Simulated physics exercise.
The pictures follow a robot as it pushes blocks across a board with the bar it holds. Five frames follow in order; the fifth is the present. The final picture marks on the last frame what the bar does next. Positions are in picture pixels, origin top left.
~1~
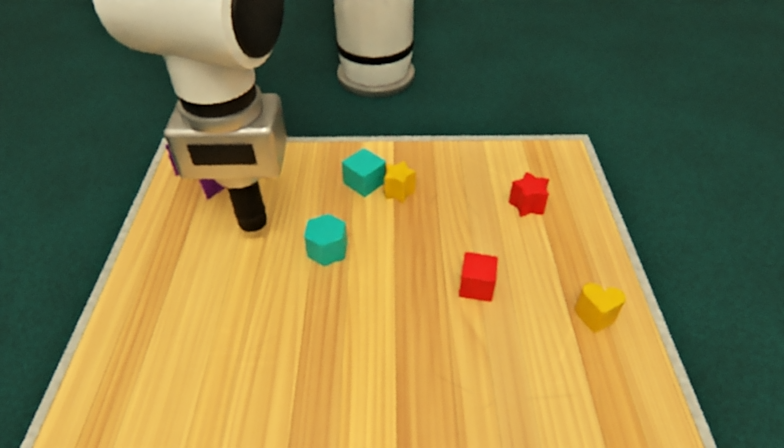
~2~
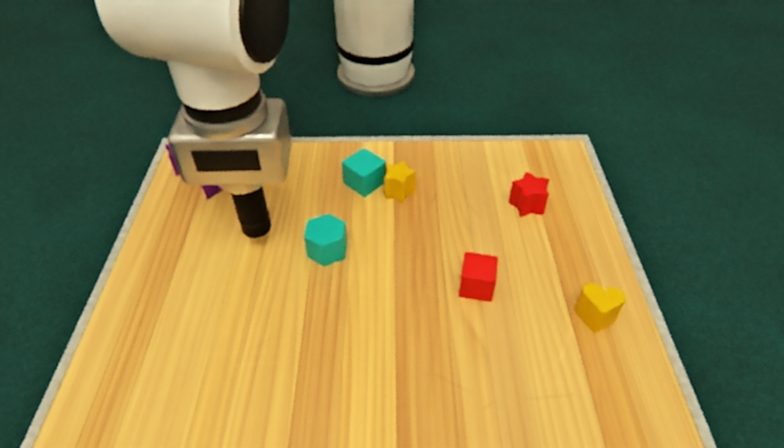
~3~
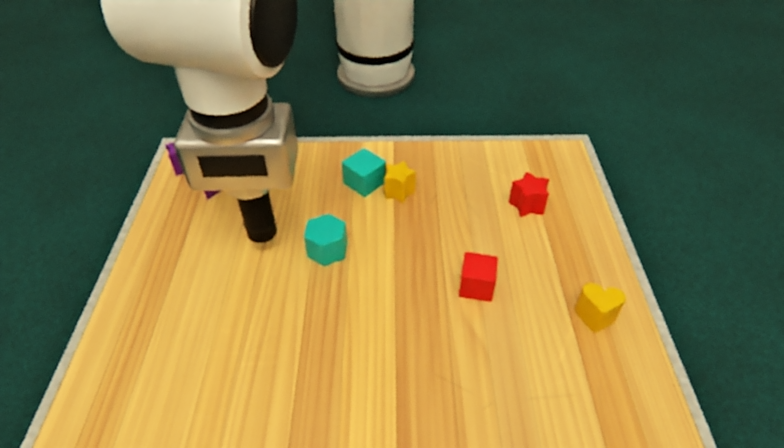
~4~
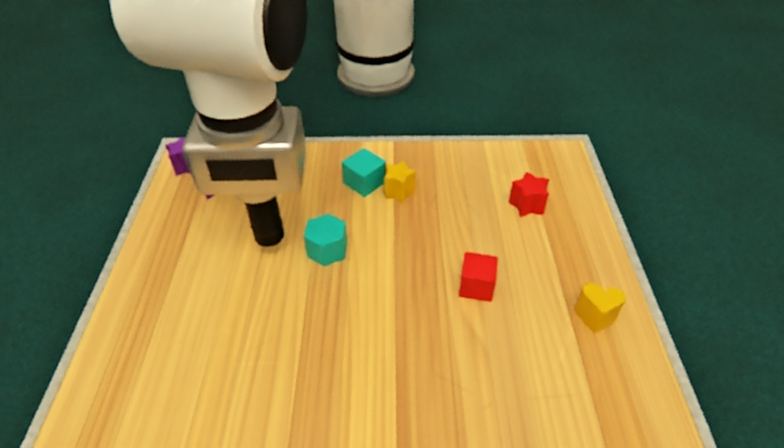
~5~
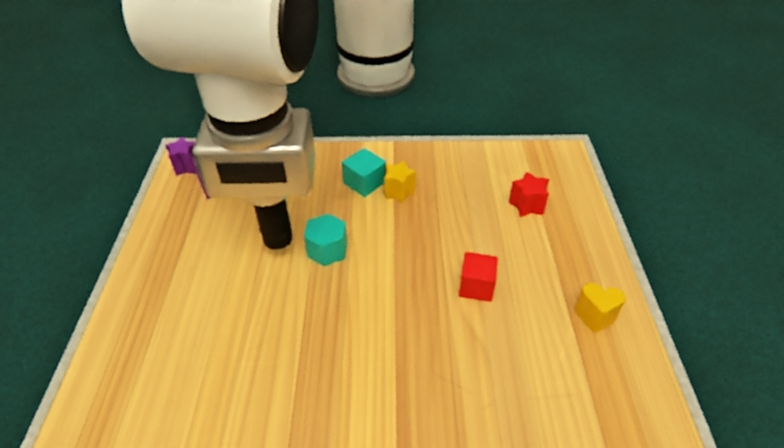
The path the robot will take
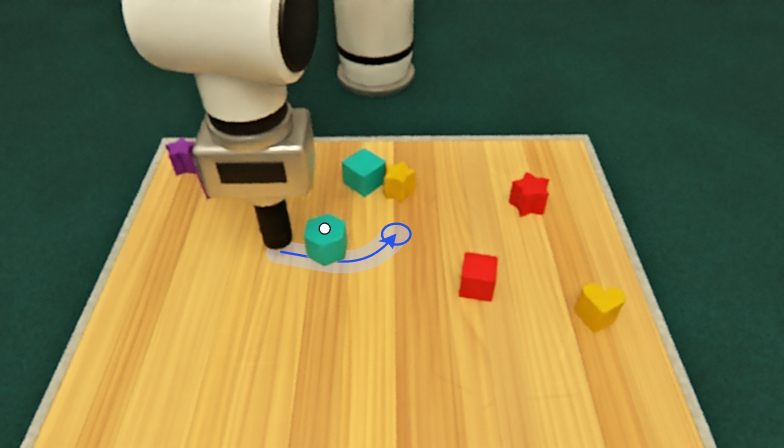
A white robot arm slid its black bar a short way to the right over a wooden board, nearing a turquoise six-sided block, while the scattered red, yellow and turquoise blocks stayed still.
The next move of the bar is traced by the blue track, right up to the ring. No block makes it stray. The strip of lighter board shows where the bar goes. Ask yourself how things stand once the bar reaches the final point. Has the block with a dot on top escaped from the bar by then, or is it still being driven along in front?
Kept ahead.
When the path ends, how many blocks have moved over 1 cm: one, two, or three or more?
My prediction: One block.
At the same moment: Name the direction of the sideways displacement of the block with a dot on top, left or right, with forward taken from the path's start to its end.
It gets pushed left.
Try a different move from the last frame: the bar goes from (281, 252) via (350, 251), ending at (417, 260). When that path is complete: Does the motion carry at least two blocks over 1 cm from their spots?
Answer: No.
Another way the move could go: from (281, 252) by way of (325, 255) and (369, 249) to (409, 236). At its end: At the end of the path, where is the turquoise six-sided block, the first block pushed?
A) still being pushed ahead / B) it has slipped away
The one that fits is A, still being pushed ahead.
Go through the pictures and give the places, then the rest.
In the first picture, bar's lower end at (253, 223); turquoise six-sided block at (325, 229); yellow star at (399, 171).
In the second picture, bar at (257, 228); blocks still.
In the third picture, bar at (263, 233); blocks still.
In the fourth picture, bar at (270, 237); blocks still.
In the fifth picture, bar at (278, 240); turquoise six-sided block at (325, 229); yellow star at (399, 171).
Drawn move, from (281, 252) by way of (323, 259) and (366, 258) to (396, 234); the dot is on the turquoise six-sided block.
On the path given first. One third of the way, bar at (322, 247); turquoise six-sided block at (353, 226), turned 35° anticlockwise.
Two thirds of the way, bar at (366, 245); turquoise six-sided block at (387, 215), turned 70° anticlockwise.
At the end, bar at (396, 222); turquoise six-sided block at (415, 193), turned 70° anticlockwise; yellow star still.
